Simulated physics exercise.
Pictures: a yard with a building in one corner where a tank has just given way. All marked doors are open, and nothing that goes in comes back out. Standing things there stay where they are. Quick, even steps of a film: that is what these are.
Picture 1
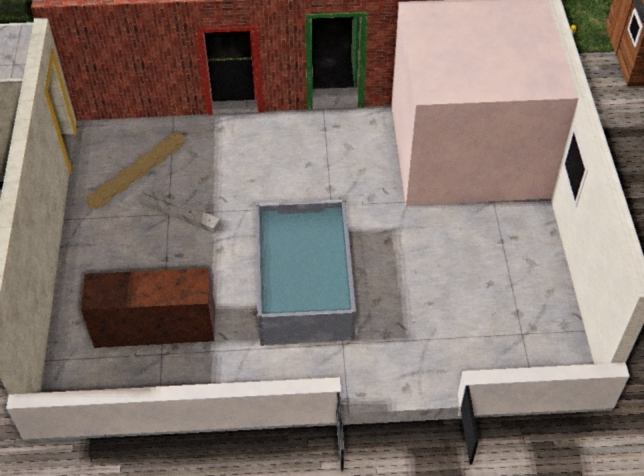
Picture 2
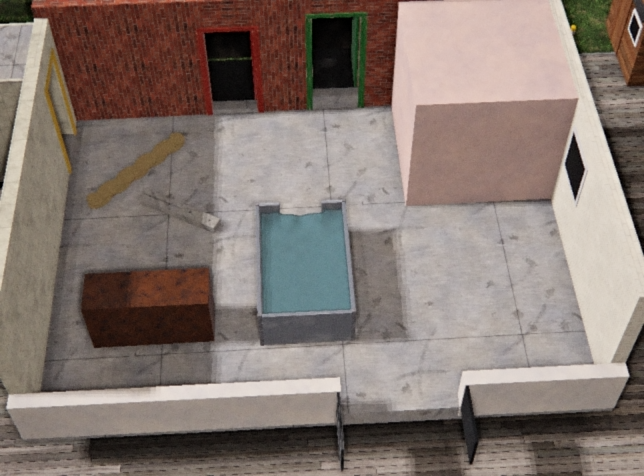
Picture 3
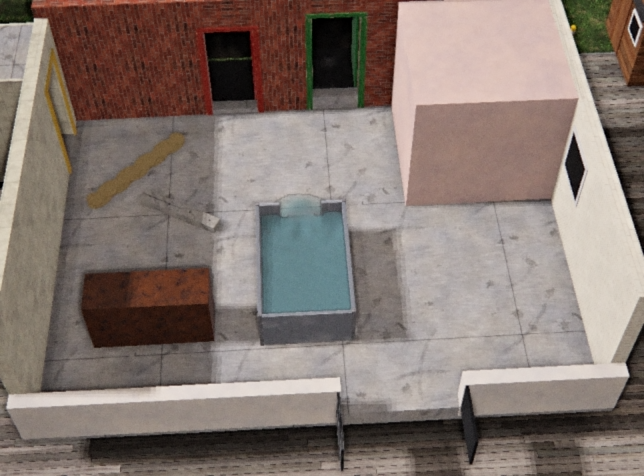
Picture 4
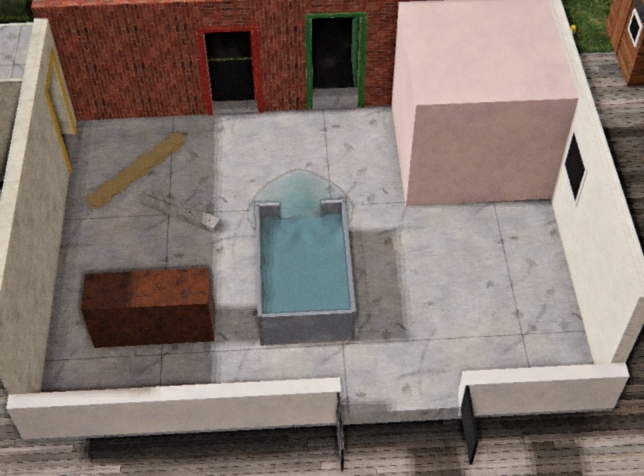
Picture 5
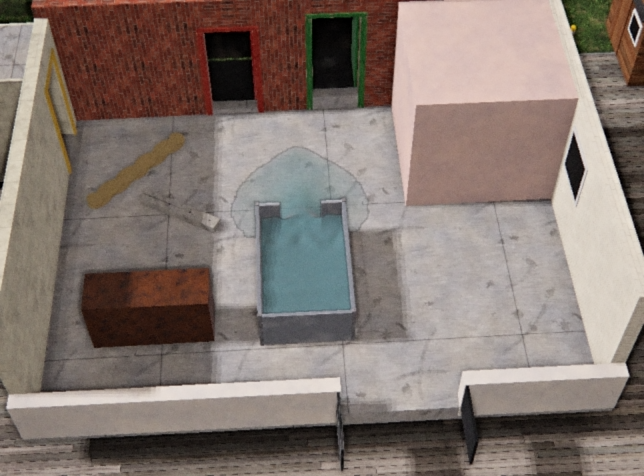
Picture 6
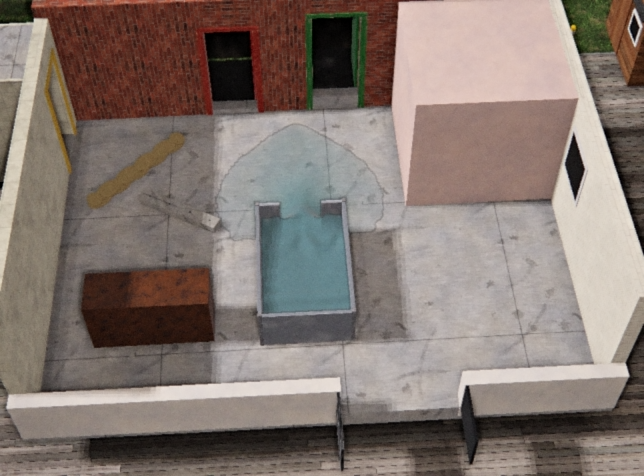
A walled yard with a pale, cracked paved floor is seen from high above by a camera that stays still. A grey open tank of blue-green water stands in the middle, a rust-brown block and planks lie to its left, a pink block fills the far right corner, and red-framed and green-framed doorways open in the brick wall behind. The tank's far side gives way, and clear water pours through the gap, fanning outward across the paving towards the brick wall.
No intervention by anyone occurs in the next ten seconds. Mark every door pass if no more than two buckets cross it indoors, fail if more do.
Marks: Yellow door fail, red door fail, green door pass.
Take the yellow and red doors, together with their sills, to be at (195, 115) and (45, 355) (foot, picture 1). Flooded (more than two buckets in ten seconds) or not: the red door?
Looks like the red one never reaches the limit.
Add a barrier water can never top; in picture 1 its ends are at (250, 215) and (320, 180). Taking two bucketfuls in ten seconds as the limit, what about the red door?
As for that door, the red one comes in short.
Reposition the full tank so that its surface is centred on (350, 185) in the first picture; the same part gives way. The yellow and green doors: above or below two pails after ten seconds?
I'd say yellow crosses the threshold and green crosses the threshold.
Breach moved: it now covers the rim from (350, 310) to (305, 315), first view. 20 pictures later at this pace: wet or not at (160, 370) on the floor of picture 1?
There: Under water.
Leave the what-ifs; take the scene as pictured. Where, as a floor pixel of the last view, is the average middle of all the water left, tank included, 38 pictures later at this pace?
My guess is about (265, 204).
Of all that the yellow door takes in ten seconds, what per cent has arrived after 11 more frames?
I make it 0 per cent.
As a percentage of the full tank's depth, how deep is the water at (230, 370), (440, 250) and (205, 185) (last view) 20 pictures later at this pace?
The three come to near 0, 0 and 2 per cent respectively.
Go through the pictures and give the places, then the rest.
In the first frame, the open tank at (304, 258) is whole and still.
In the second frame, the front is at a hidden place, out from the gap on the open tank's far side.
In the third frame, the front is at (289, 199), out from the gap on the open tank's far side.
In the fourth frame, water pours out on the open tank's far side and has run to (297, 172).
In the fifth frame, water pours out on the open tank's far side and has run to (290, 151).
In the sixth frame, water pours out on the open tank's far side and has run to (301, 129).
A moment on, water covers 25 % of the floor; the yellow door not reached, the red door under two buckets in, the green door wet at the sill, nothing in.
Next, water covers 25 % of the floor; the yellow door not reached, the red door over two buckets in, the green door wet at the sill, nothing in.
Then, water covers 30 % of the floor; the yellow door under two buckets in, the red door over two buckets in, the green door wet at the sill, nothing in.
Later, water covers 50 % of the floor; the yellow door far over two buckets in, the red door far over two buckets in, the green door wet at the sill, nothing in.
In the end, water covers 70 % of the floor; the yellow door far over two buckets in, the red door far over two buckets in, the green door wet at the sill, nothing in.
